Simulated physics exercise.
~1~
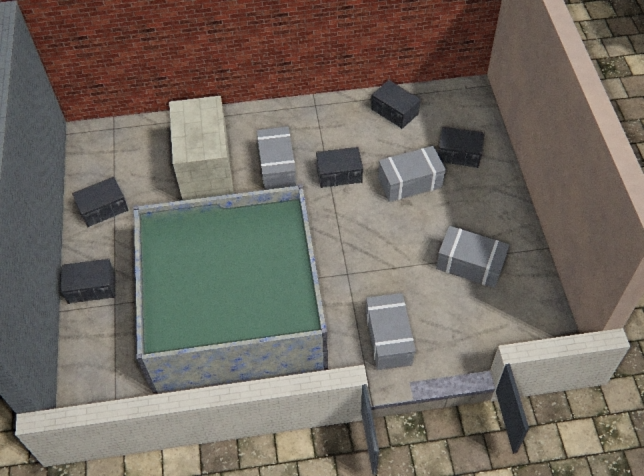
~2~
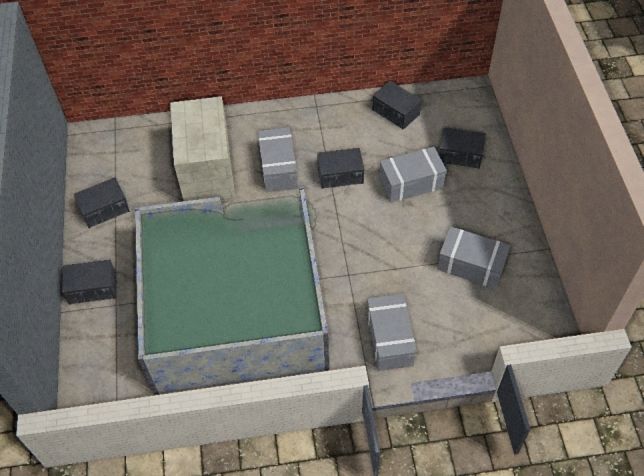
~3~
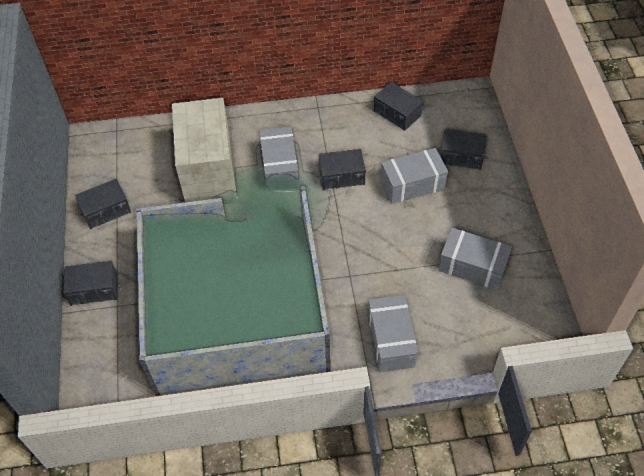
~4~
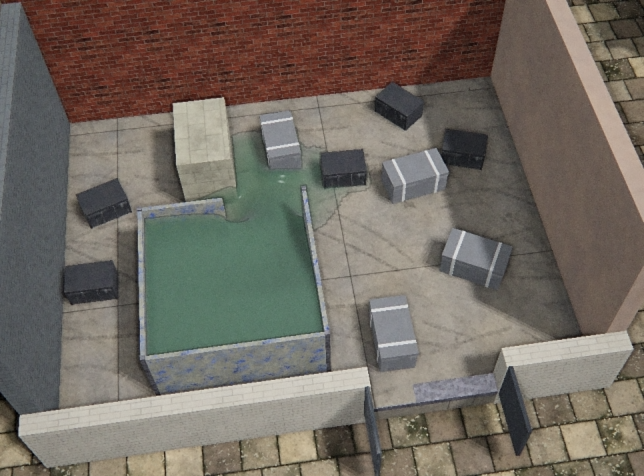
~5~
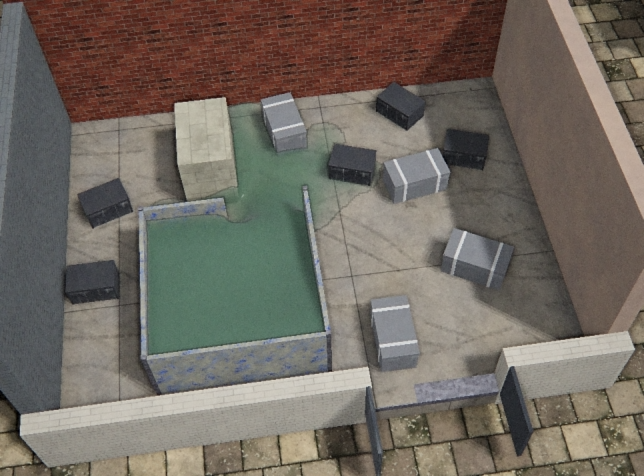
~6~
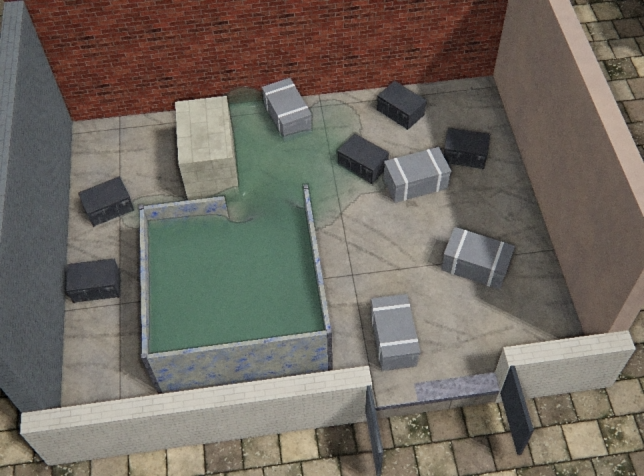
Green water pours through a gap in the pool's back wall and pushes nearby trunks away.
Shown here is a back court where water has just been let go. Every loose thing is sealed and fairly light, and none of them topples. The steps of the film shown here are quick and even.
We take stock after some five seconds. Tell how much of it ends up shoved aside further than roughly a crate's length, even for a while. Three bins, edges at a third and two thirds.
Bin: Two thirds or higher.
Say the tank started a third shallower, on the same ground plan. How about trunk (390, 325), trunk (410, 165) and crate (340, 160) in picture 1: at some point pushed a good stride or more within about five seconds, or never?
Answers, in the order asked: Stayed within the threshold, stayed within the threshold, went past the threshold.
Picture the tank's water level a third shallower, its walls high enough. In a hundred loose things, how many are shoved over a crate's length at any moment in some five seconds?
Around 80 in a hundred.
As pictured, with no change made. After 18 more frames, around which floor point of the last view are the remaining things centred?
Near (359, 251).
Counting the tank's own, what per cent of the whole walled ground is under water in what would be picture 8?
Some 40 per cent.
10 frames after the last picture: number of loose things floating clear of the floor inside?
It adds up to 4.
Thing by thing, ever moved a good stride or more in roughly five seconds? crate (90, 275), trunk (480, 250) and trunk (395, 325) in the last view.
Sequence check gives past that mark, next past that mark, finally below that mark.
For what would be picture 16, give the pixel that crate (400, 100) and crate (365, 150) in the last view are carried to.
(494, 66) and (494, 117).
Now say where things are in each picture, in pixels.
The first frame shows a trunk at (276, 150), on the bottom; a crate at (339, 160) rests on the ground; 0 of 10 have shifted.
The second frame shows a trunk at (277, 151) rests on the ground; a crate at (340, 161), on the bottom; 0 of 10 have shifted.
The third frame shows a trunk at (278, 150), on the bottom, close to its start; a crate at (342, 162) rests on the ground; 0 of 10 have shifted.
The fourth frame shows a trunk at (280, 134) rests on the ground, a stride from its start; a crate at (343, 162), on the bottom; 1 of 10 have shifted.
The fifth frame shows a trunk at (283, 115) rests on the ground, a stride from its start; a crate at (352, 158) rests on the ground, close to its start; 2 of 10 have shifted.
The sixth frame shows a trunk at (286, 101) rests on the ground, a stride from its start; a crate at (363, 151) rests on the ground, close to its start; 3 of 10 have shifted.
A moment on, 2 of 10 are well off their spots; 2 afloat.
Next, 4 of 10 are well off their spots; 4 afloat.
Later, 6 of 10 are well off their spots; 5 afloat.
In the end, 8 of 10 are well off their spots, and 8 have been at some point; 7 afloat.
